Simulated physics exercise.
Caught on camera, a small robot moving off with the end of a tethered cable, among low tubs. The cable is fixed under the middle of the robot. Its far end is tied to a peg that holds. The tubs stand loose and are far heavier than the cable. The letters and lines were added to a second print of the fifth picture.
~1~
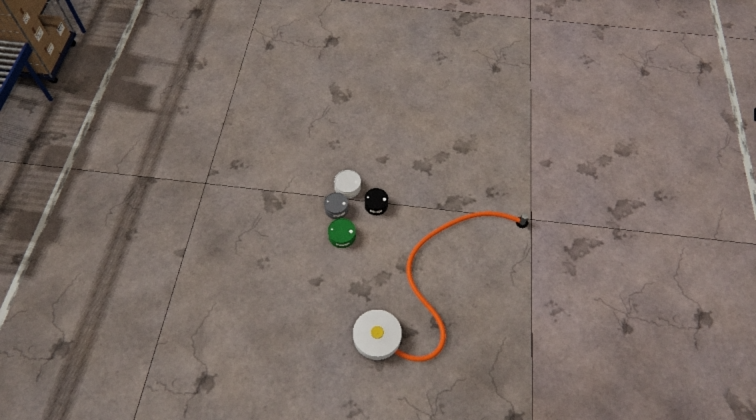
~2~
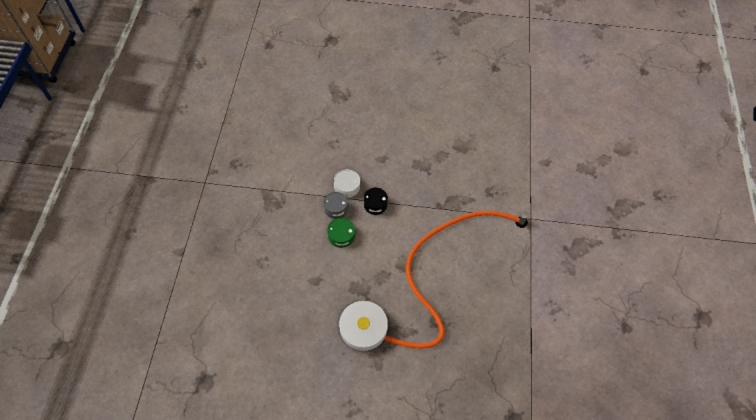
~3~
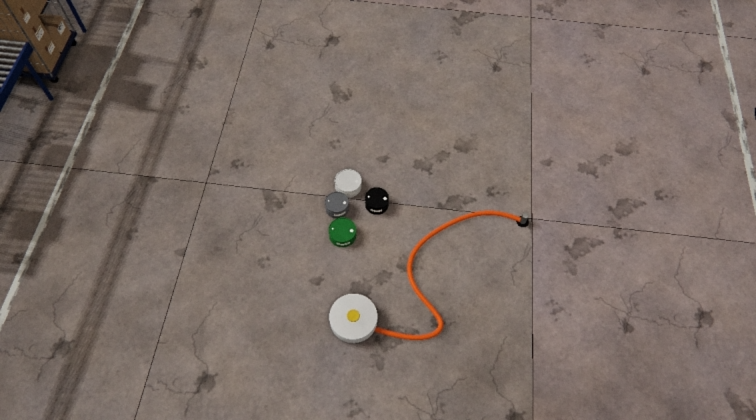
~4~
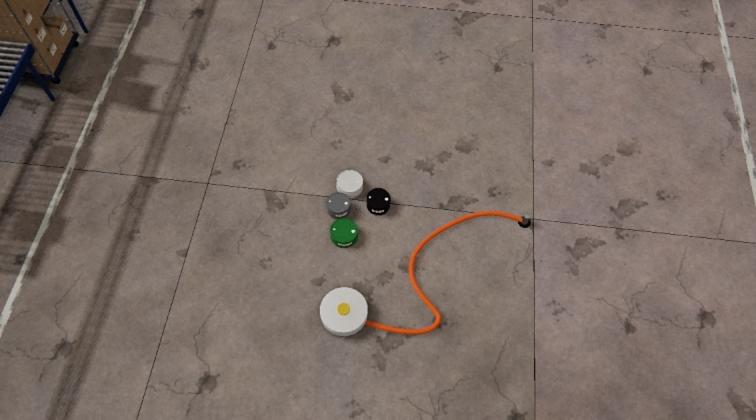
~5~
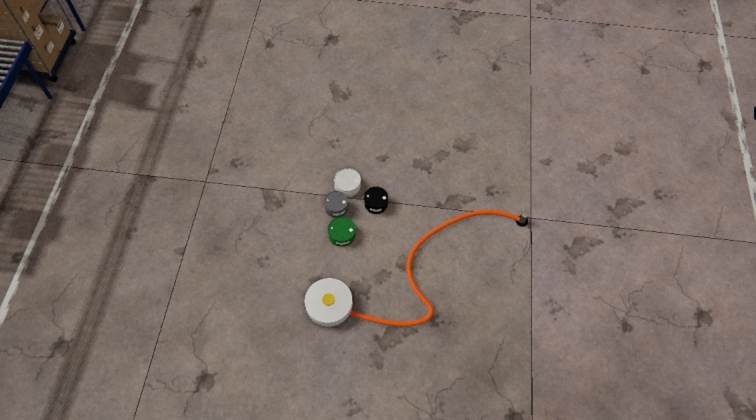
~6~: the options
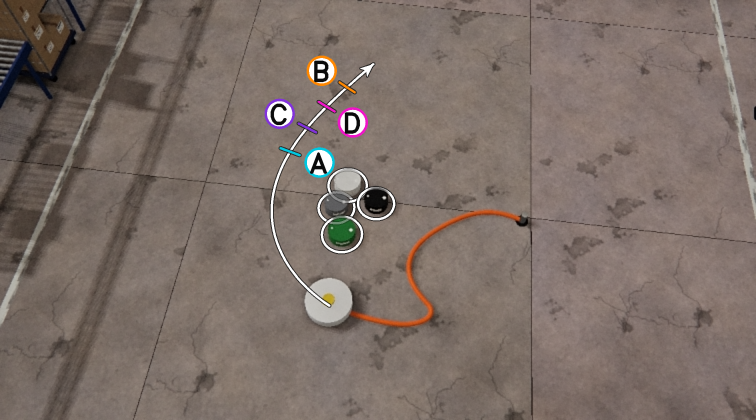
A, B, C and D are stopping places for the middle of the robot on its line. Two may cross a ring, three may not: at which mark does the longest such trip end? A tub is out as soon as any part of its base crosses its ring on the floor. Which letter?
It can go as far as A.
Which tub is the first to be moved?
The green one.
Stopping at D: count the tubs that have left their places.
By then, four.
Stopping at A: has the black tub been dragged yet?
No.
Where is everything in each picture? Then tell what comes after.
In the first frame, robot (377, 335); peg (523, 220); grey tub (336, 206).
In the second frame, robot (364, 326); green tub (341, 233).
In the third frame, robot (353, 319); black tub (377, 201).
In the fourth frame, robot (344, 312); grey tub (339, 206).
In the fifth frame, robot (329, 303); white tub (348, 183); black tub (376, 200); peg (523, 218).
On the marked copy, A at (290, 152); B at (347, 87); C at (307, 128); D at (327, 107); the route from (329, 306) via (283, 165) to (373, 64).
Following A. Soon after the start, robot (283, 254).
Later, robot (272, 194).
In the end, robot (289, 148); green tub (352, 220); one over the rings.
As for the rest, B has four over the rings; C has four over the rings; D has four over the rings.
